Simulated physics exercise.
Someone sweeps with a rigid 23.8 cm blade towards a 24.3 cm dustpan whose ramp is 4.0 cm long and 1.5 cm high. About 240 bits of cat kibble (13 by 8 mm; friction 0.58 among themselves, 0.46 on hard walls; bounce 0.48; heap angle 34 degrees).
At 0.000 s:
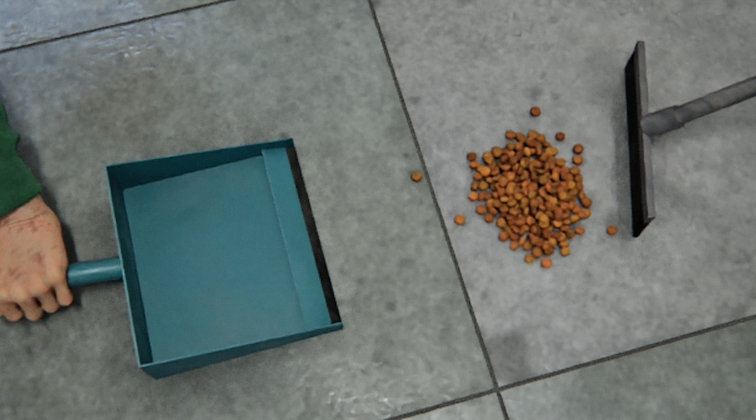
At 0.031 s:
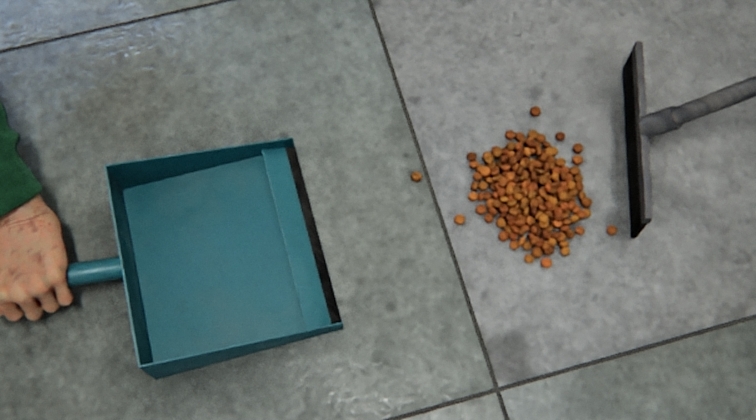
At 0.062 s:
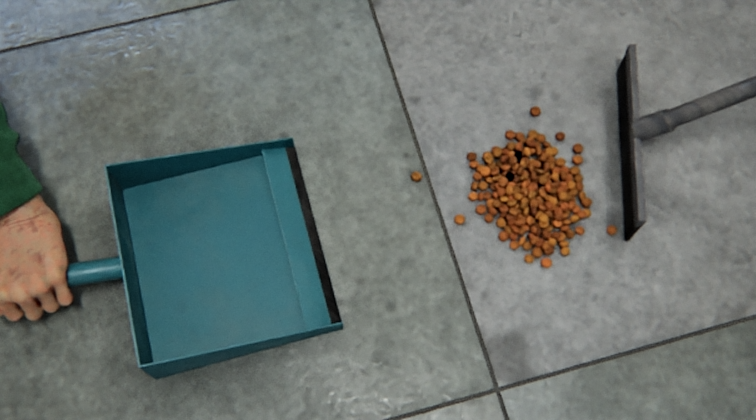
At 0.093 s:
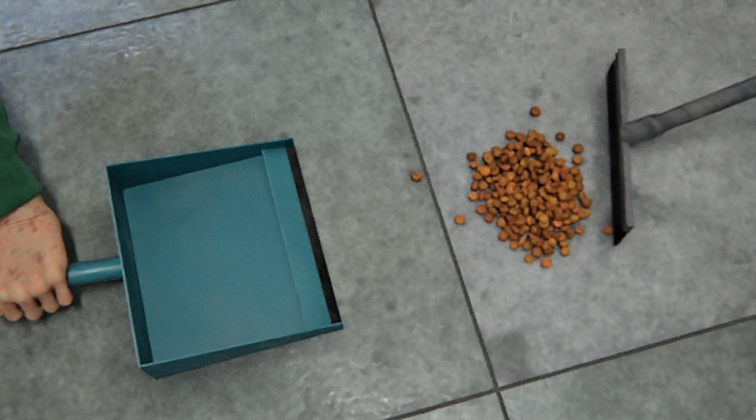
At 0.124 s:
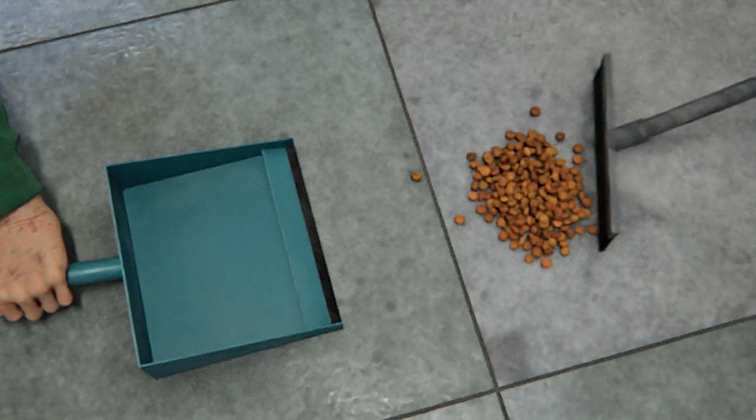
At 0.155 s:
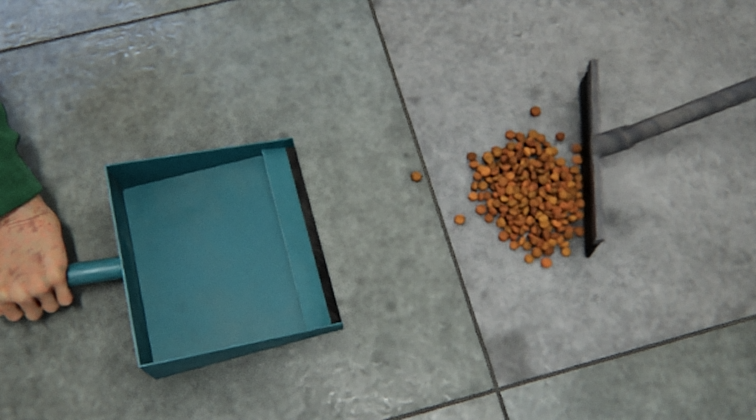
Heap of brown kibble resting on grey tiles as a dark blade slides left to its edge, hand holding teal dustpan still.
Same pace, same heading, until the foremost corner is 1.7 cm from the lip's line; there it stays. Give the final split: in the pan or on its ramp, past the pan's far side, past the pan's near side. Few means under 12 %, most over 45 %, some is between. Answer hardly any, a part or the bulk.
In the pan or on its ramp: Hardly any; past the pan's far side: Hardly any; past the pan's near side: Hardly any.
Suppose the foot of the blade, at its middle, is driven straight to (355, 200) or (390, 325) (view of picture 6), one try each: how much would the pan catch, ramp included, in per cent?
Some 20 and 0 per cent.
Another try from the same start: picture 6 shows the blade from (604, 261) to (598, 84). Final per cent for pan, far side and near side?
Pan 0, far 0, near 15.
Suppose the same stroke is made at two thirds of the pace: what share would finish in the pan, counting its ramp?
It would be near 5 per cent.
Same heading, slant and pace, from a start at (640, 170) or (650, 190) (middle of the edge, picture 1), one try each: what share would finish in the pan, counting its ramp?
Some 5 and 0 per cent.
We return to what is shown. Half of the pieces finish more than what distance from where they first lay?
Roughly 24 cm.
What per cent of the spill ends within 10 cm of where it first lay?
Roughly 0 per cent.
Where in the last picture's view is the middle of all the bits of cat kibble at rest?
Near (342, 229).
After 0.38 s, middle of the blade 20 cm from the lip; 0 % over the lip, far side 0 %, near side 0 %.
After 0.53 s, middle of the blade 11 cm from the lip; 0 % over the lip, far side 0 %, near side 5 %.
Then, at 0.81 s, middle of the blade 6 cm from the lip; 5 % over the lip, far side 0 %, near side 5 %.
In the end, at 1.1 s, pan 5 %, far side 0 %, near side 5 %, in front of the lip or behind the blade 85 %.
